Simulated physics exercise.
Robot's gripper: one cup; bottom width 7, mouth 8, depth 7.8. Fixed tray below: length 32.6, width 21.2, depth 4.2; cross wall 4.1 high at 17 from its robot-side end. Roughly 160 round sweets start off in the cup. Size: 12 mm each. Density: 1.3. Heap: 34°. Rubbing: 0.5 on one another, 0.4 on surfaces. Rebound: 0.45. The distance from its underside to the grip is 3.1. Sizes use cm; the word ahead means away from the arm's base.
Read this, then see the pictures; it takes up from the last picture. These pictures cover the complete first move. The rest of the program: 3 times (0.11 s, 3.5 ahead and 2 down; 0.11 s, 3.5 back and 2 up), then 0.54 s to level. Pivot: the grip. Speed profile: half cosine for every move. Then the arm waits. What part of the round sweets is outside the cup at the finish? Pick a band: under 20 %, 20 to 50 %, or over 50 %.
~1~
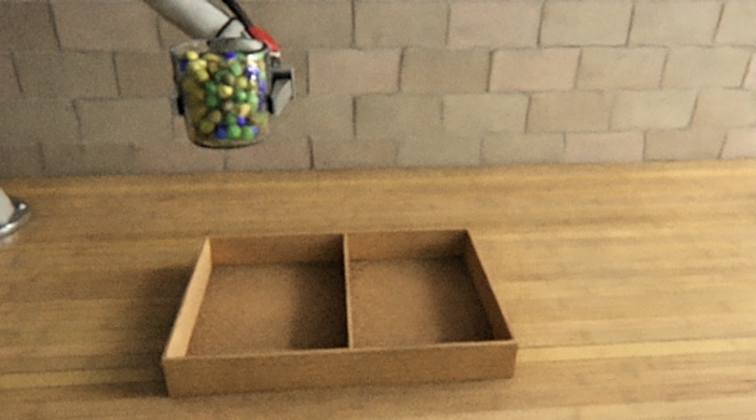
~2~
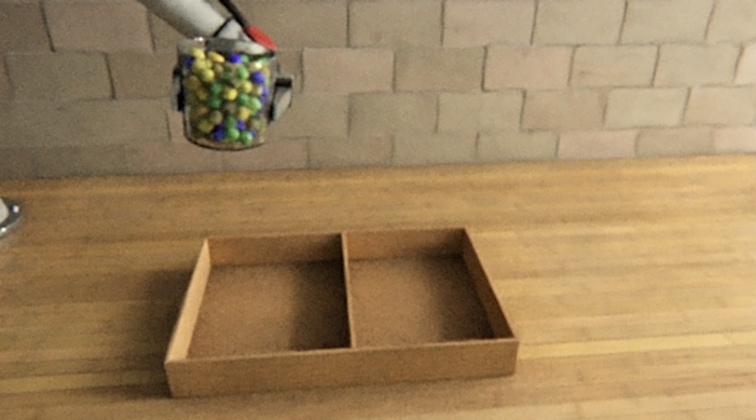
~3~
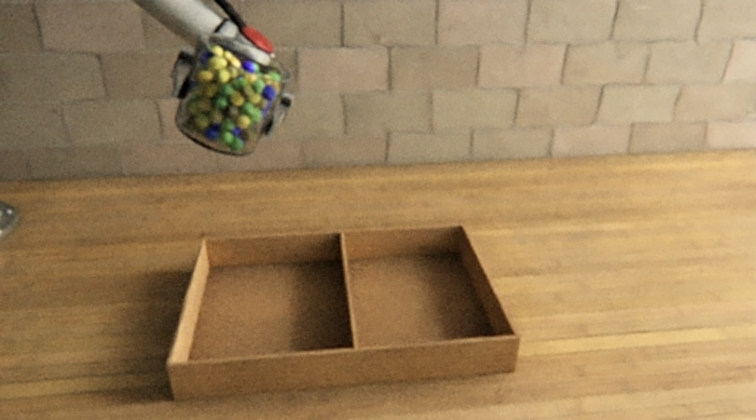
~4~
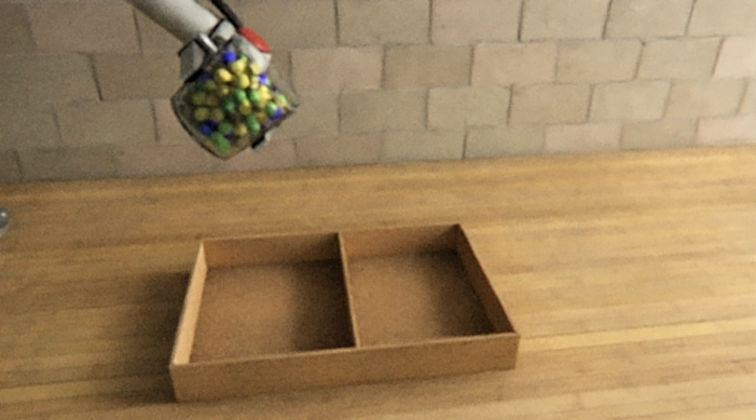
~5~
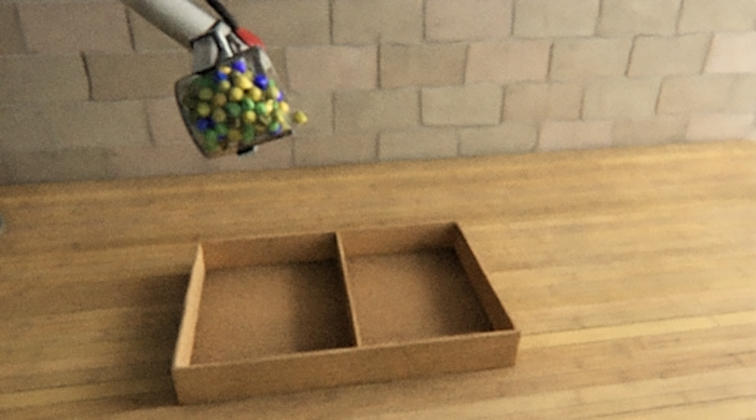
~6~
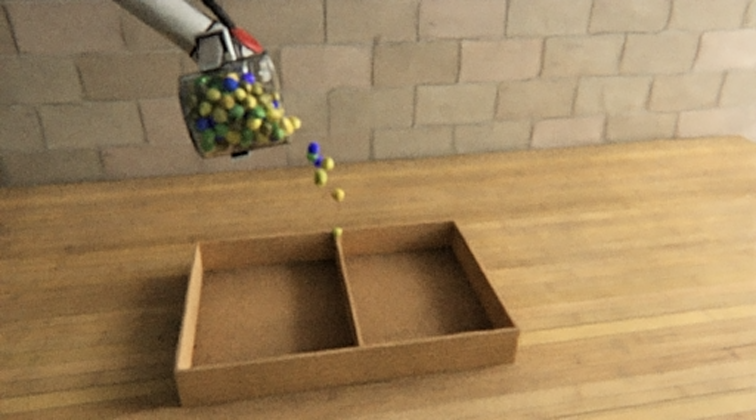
Over 50 %.
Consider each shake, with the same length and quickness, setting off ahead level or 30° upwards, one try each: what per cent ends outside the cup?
I'd say close to 85 percent for the first and close to 90 percent for the second.
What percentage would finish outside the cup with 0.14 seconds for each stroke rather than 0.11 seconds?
Estimate: Near 55 per cent.
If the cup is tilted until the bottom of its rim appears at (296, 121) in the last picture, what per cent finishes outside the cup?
Around 30 per cent of it.
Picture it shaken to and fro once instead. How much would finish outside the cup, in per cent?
Roughly 40 in a hundred.
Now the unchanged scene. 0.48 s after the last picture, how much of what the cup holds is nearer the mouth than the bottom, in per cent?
About 45 percent.
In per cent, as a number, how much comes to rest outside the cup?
The share comes to around 65 per cent.
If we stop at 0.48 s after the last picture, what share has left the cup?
By then near 50 % is out.
Then, 0.48 s after the last picture, tilted 79° forward, highest piece 25 above the table; 78 in the cup, 42 in the far-side part, 10 in the robot-side part, 26 in flight or on a rim.
Then, 0.96 s after the last picture, tilted 33° forward, highest piece 27 above the table; 71 in the far-side part, 55 in the cup, 30 in the robot-side part.
Then, 1.40 s after the last picture, level, highest piece 28 above the table; 71 in the far-side part, 55 in the cup, 30 in the robot-side part.
Then, 2.45 s after the last picture, level, highest piece 28 above the table; 71 in the far-side part, 55 in the cup, 30 in the robot-side part.
Final count, 71 in the far-side part, 55 in the cup, 30 in the robot-side part. That is 65 % outside the cup.
